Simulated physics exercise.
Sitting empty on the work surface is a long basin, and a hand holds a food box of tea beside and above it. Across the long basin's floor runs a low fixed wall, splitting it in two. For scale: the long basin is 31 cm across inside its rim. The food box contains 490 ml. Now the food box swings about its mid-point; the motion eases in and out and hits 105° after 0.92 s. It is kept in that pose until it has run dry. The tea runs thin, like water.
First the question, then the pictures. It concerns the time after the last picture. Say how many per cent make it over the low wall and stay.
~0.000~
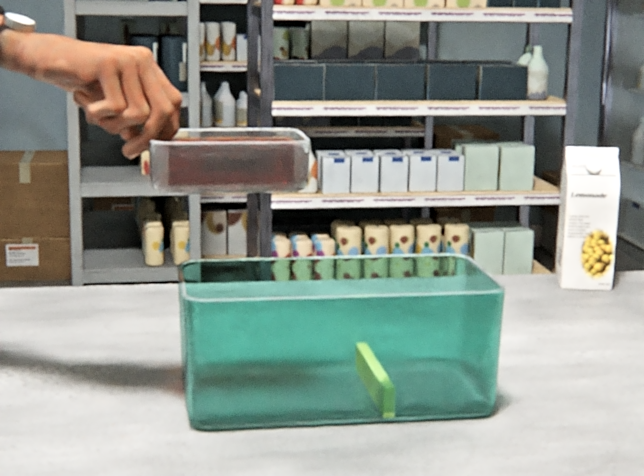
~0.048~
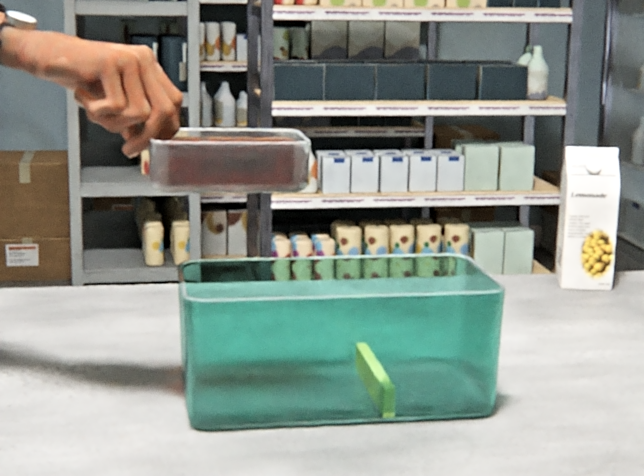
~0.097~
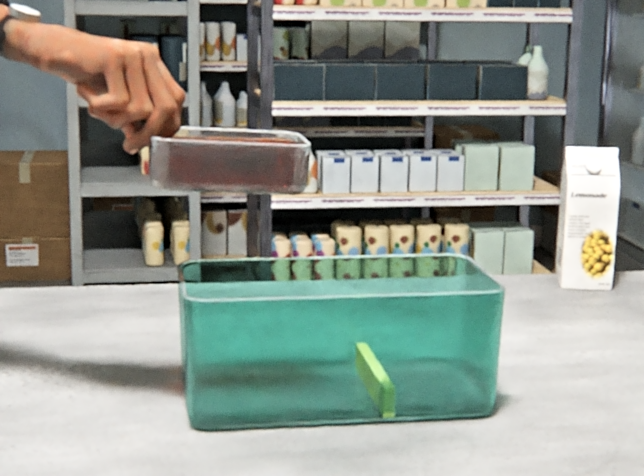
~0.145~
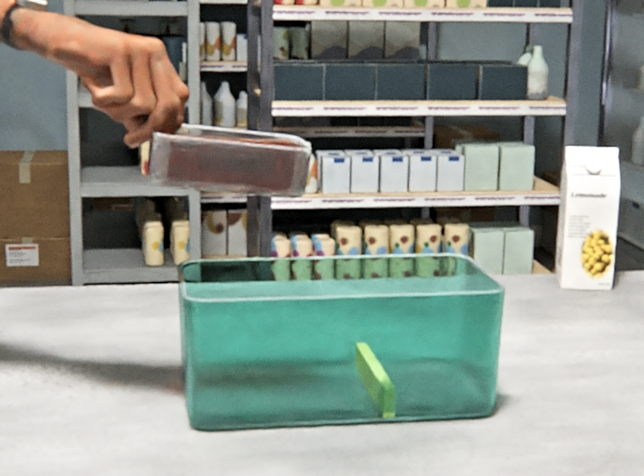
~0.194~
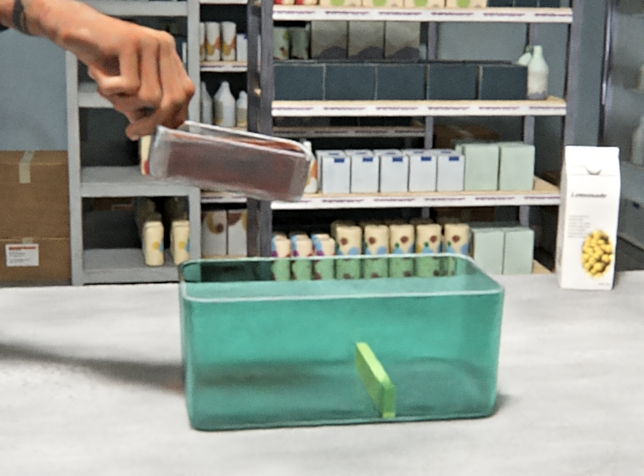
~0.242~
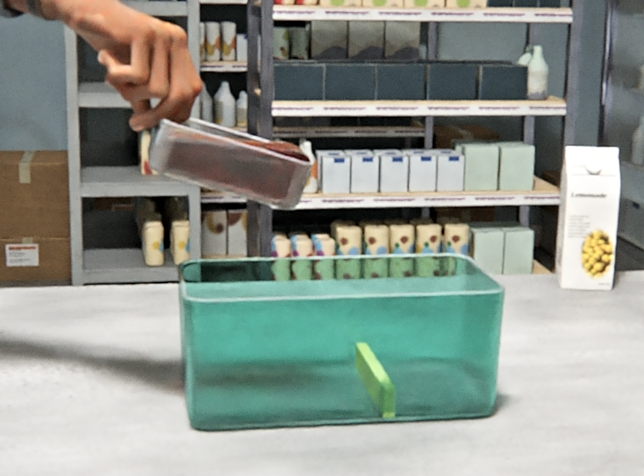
About 39 per cent makes it over and stays.
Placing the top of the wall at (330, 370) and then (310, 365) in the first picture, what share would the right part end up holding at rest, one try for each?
The first gives near 75 per cent and the second near 80 per cent.
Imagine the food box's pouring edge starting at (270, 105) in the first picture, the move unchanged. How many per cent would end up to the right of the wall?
It would then come to around 10 percent.
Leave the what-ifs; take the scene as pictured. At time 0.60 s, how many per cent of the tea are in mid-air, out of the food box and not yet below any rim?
Near 38 per cent at that time.
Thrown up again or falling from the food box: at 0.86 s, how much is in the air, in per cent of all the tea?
Close to 3 per cent.
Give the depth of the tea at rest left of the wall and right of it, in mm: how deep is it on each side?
Left 10 mm, right 12 mm.
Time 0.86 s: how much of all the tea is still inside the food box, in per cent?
3 per cent or thereabouts.
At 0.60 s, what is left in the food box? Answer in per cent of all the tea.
Around 14 percent.
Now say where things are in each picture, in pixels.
In the first frame, it leans 0°; its right rim is at (303, 137); the tea meets the walls at (153, 144) and (300, 143); the long basin's rim runs from (182, 281) to (485, 273); the wall's top is at (374, 365).
In the second frame, it leans 1°; its right rim is at (303, 138); the tea meets the walls at (153, 143) and (301, 143).
In the third frame, it leans 3°; its right rim is at (304, 141); the tea meets the walls at (153, 142) and (301, 145).
In the fourth frame, it leans 6°; its right rim is at (305, 146); the tea meets the walls at (154, 141) and (302, 146).
In the fifth frame, it leans 11°; its right rim is at (306, 152); the tea meets the walls at (154, 140) and (304, 148).
In the sixth frame, it leans 17°; its right rim is at (306, 160); the tea meets the walls at (154, 138) and (302, 154); 2 per cent is over the edge.
After 0.60 s the tilt is 76° and 14 per cent is still to pour, 29 is left of the wall and 19 right of it.
After 0.86 s the tilt is 104° and 3 per cent is still to pour, 55 is left of the wall and 40 right of it.
After 1.13 s the tilt is 105° and 0 per cent is still to pour, 60 is left of the wall and 39 right of it.
After 1.42 s the tilt is 105° and 0 per cent is still to pour, 60 is left of the wall and 39 right of it.
In the end 60 per cent lies left of the wall, 39 right of it and 1 outside.
